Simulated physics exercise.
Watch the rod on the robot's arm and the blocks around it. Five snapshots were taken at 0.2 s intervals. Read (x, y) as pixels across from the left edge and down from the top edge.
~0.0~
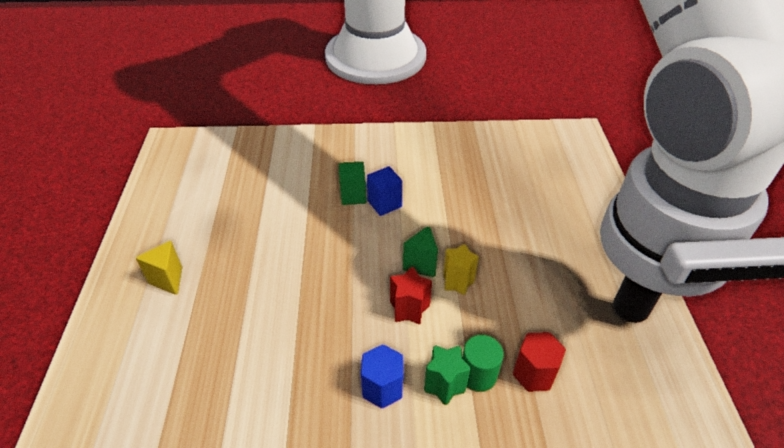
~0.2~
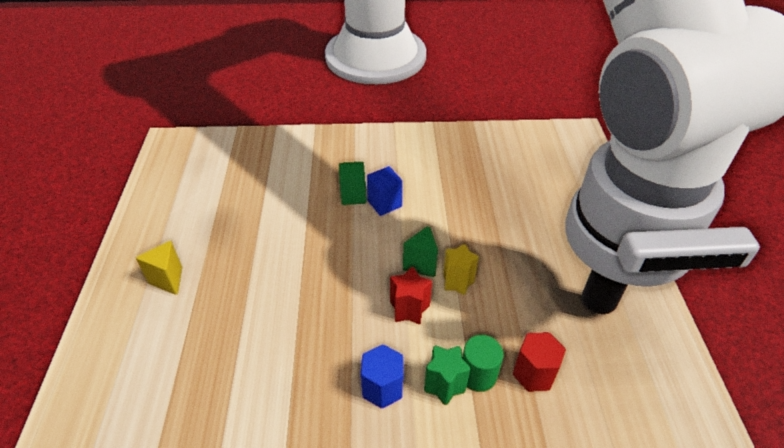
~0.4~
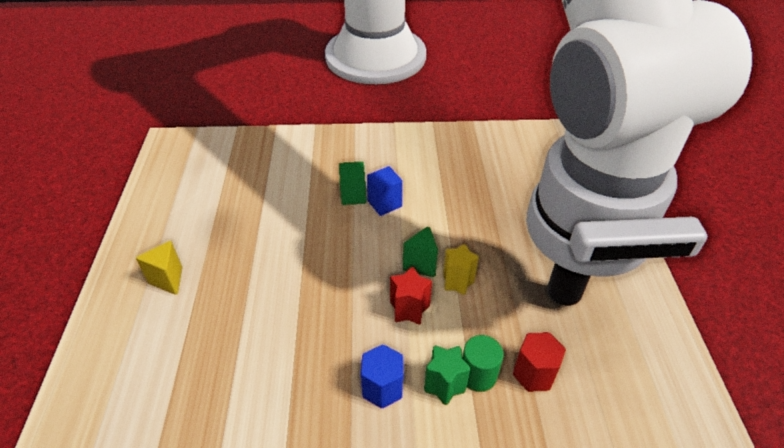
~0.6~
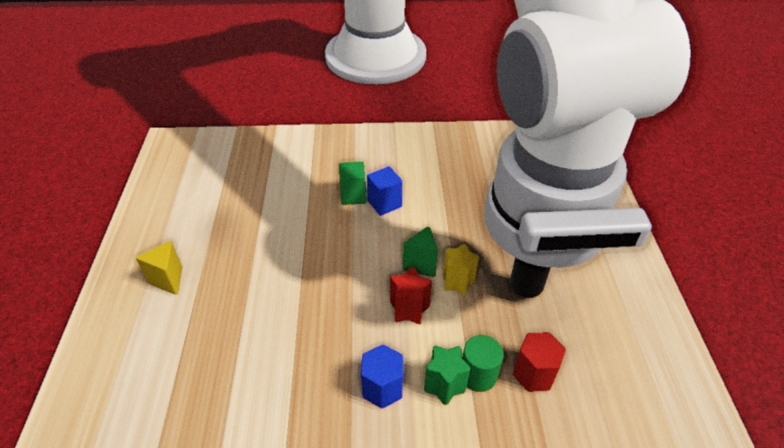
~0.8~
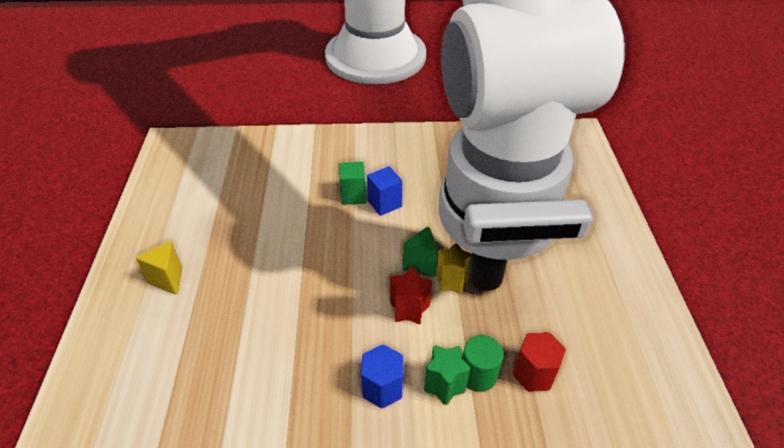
A robot arm slides its black rod leftward across the wooden board, slightly shifting a yellow block.
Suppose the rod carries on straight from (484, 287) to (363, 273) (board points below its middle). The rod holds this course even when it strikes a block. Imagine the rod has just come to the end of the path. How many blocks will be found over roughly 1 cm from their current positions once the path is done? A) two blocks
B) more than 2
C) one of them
I choose A.
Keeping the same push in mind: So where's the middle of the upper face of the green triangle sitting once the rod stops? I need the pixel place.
At roughly (388, 228).
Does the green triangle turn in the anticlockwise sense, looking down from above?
Answer: No.
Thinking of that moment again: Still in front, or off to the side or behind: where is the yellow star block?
Still in front.
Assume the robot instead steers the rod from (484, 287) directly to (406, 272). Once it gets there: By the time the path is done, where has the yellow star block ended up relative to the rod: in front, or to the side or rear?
Final position: Ahead.
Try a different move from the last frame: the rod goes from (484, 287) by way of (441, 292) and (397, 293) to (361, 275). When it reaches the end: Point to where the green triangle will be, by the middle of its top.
By then it is at (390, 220).
The first path, step by step. One third of the way, rod at (442, 274); green triangle at (401, 233), turned 75° clockwise; yellow star block at (413, 253), turned 20° anticlockwise.
Two thirds of the way, rod at (401, 269); green triangle at (389, 229), turned 105° clockwise; yellow star block at (371, 249), turned 20° anticlockwise.
At the end, rod at (363, 265); red star block still; green triangle at (388, 228), turned 105° clockwise; yellow star block at (332, 245), turned 25° anticlockwise.
